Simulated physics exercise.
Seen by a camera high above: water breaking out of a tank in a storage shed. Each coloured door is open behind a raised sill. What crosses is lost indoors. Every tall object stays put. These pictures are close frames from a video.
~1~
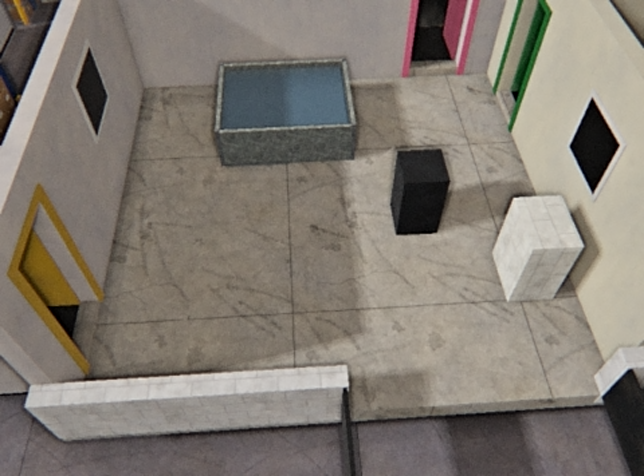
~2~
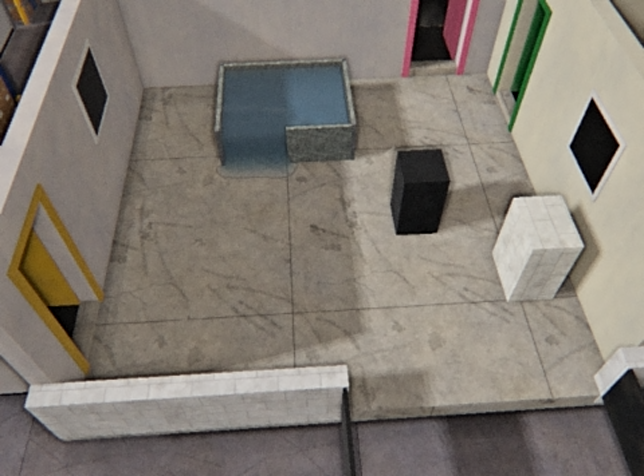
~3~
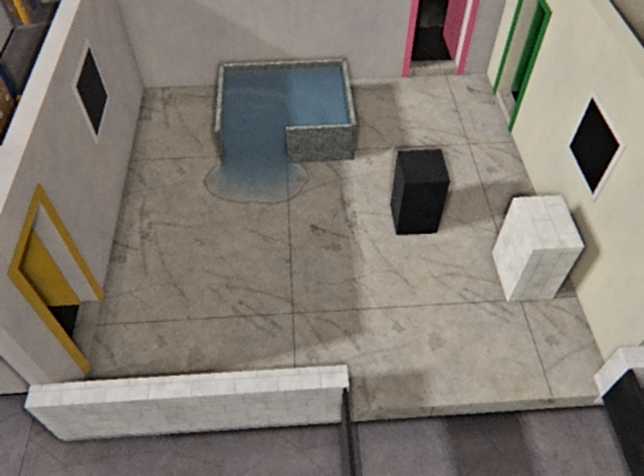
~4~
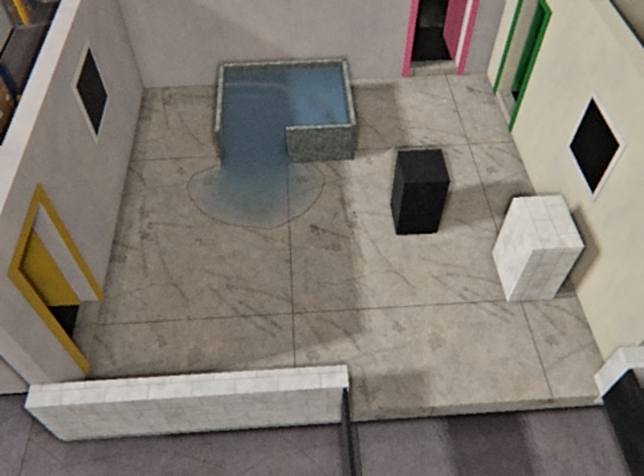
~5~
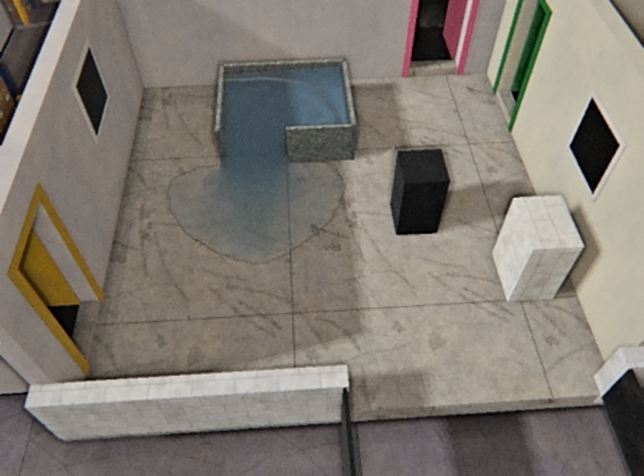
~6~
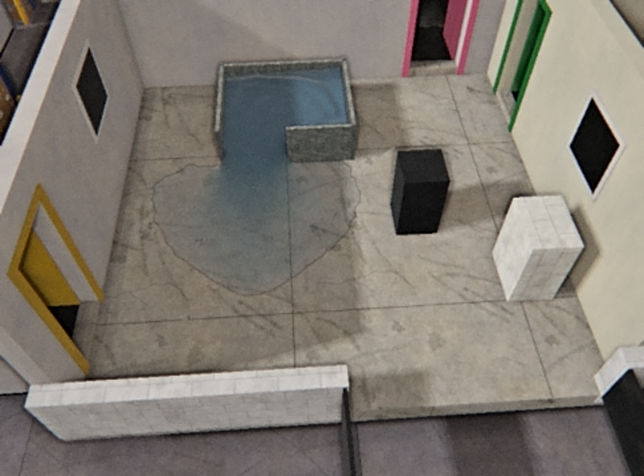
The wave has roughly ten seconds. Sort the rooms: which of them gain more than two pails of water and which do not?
The pink door gains no more; the green door gains no more; the yellow door gains more.
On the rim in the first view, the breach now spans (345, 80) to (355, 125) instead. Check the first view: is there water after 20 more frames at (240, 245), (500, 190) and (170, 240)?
Sequence of results: Missed by the flood, reached by the flood, missed by the flood.
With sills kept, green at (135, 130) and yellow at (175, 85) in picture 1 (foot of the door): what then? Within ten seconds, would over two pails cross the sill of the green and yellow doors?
Note: Green falls short; yellow falls short.
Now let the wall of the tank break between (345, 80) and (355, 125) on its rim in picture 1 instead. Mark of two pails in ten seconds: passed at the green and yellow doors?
My reading: The green one takes more; the yellow one stays under.
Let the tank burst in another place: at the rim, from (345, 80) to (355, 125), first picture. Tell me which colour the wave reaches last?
That is the yellow door.
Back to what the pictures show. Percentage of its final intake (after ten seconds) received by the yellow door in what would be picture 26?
Near 40 %, I'd say.
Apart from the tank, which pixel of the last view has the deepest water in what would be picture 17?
Deepest spot: Around (83, 394).
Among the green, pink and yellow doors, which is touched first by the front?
It would be the one in yellow.
A moment on, water covers 35 % of the floor; the pink door not reached, the green door not reached, the yellow door not reached.
Next, water covers 45 % of the floor; the pink door not reached, the green door not reached, the yellow door under two buckets in.
Then, water covers 50 % of the floor; the pink door not reached, the green door not reached, the yellow door over two buckets in.
Later, water covers 55 % of the floor; the pink door not reached, the green door not reached, the yellow door far over two buckets in.
In the end, water covers 85 % of the floor; the pink door not reached, the green door wet at the sill, nothing in, the yellow door far over two buckets in.
